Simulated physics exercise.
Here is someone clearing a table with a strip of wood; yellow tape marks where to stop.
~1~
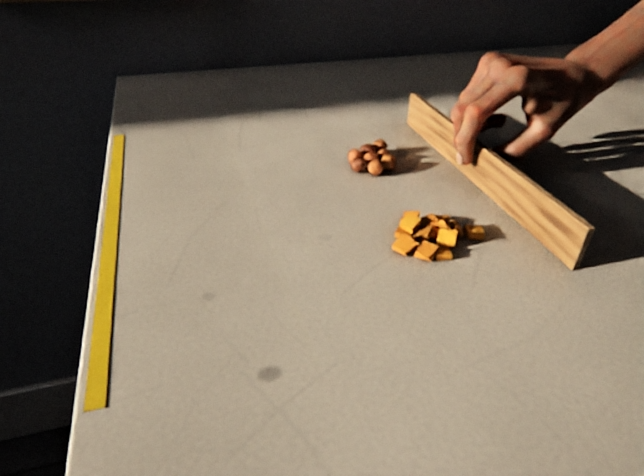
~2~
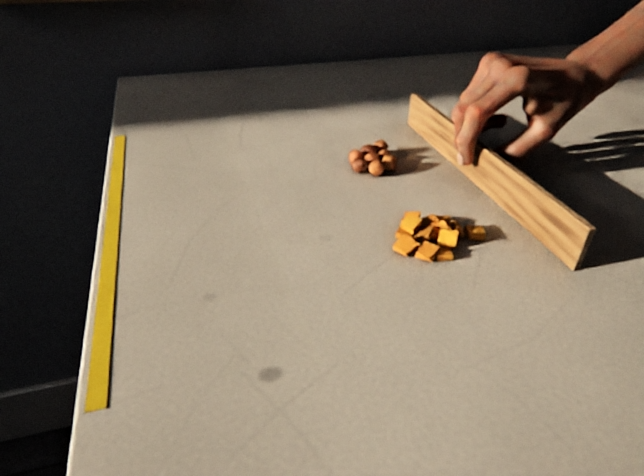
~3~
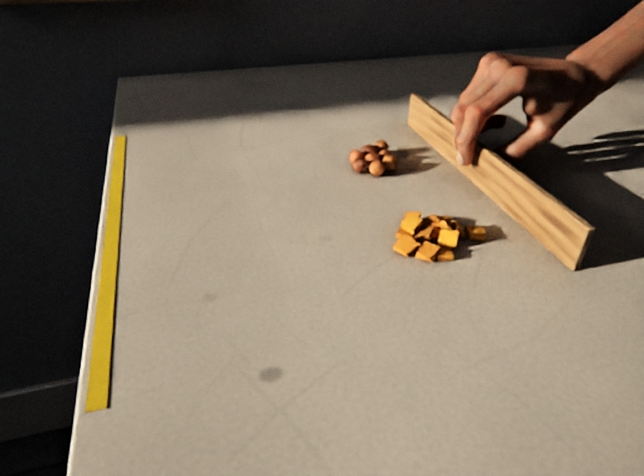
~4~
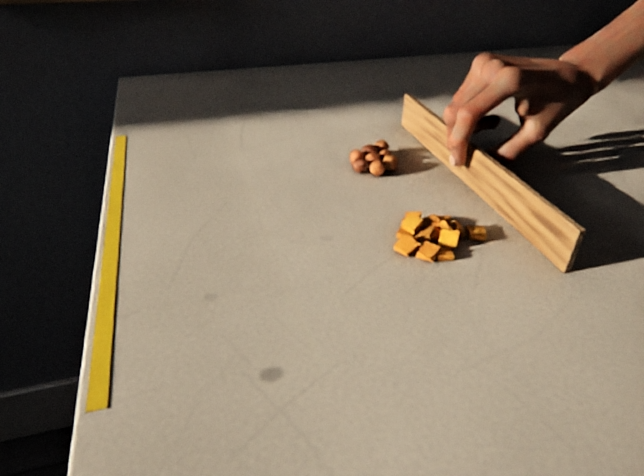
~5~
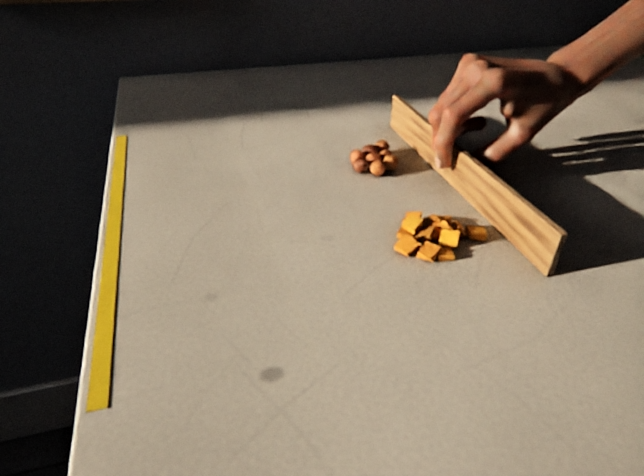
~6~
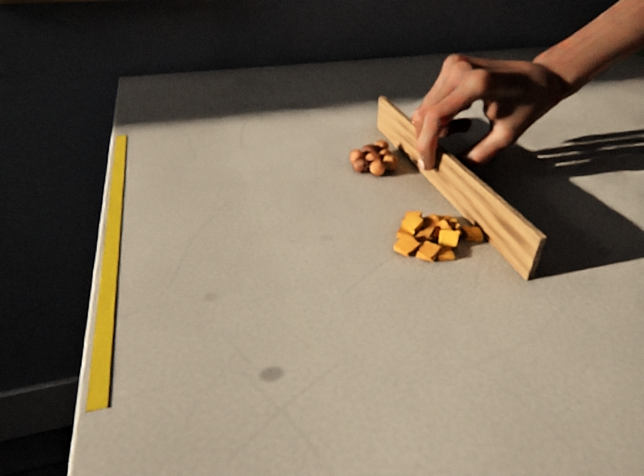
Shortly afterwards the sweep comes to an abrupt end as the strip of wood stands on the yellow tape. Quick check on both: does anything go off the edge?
Nearer lot: Some goes off. Farther lot: Some goes off.
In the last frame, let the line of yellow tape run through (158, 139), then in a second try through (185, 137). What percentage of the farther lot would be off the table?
About 10 per cent, then 0 per cent.
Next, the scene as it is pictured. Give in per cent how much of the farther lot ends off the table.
About 100%.
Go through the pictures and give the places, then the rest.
Strip of wood at (566, 233), at rest; yellow tape at (119, 143), right by the edge; edge at (96, 233); nearer lot at (424, 234), a few small crackers; farther lot at (371, 159), a few hazelnuts, in the first picture.
Strip of wood at (567, 233), at rest; farther lot at (372, 160), in the second picture.
Strip of wood at (566, 234), at rest; nearer lot at (425, 234), in the third picture.
Strip of wood at (557, 235); farther lot at (373, 160), in the fourth picture.
Strip of wood at (540, 238); nearer lot at (426, 234), in the fifth picture.
Strip of wood at (520, 242); yellow tape at (121, 143); edge at (98, 233); nearer lot at (426, 234); farther lot at (373, 160), in the sixth picture.
Then, 0.94 s after the last picture, strip of wood still moving, near (278, 169); nearer lot all on the table, its front near (258, 269); farther lot all on the table, its front near (229, 175).
Then, 1.89 s after the last picture, strip of wood stopped at the yellow tape; nearer lot all over the edge; farther lot about half over the edge.
Then, 2.17 s after the last picture, strip of wood stopped at the yellow tape; nearer lot all over the edge; farther lot all over the edge.
At rest, strip of wood stopped at the yellow tape; nearer lot all over the edge; farther lot all over the edge.
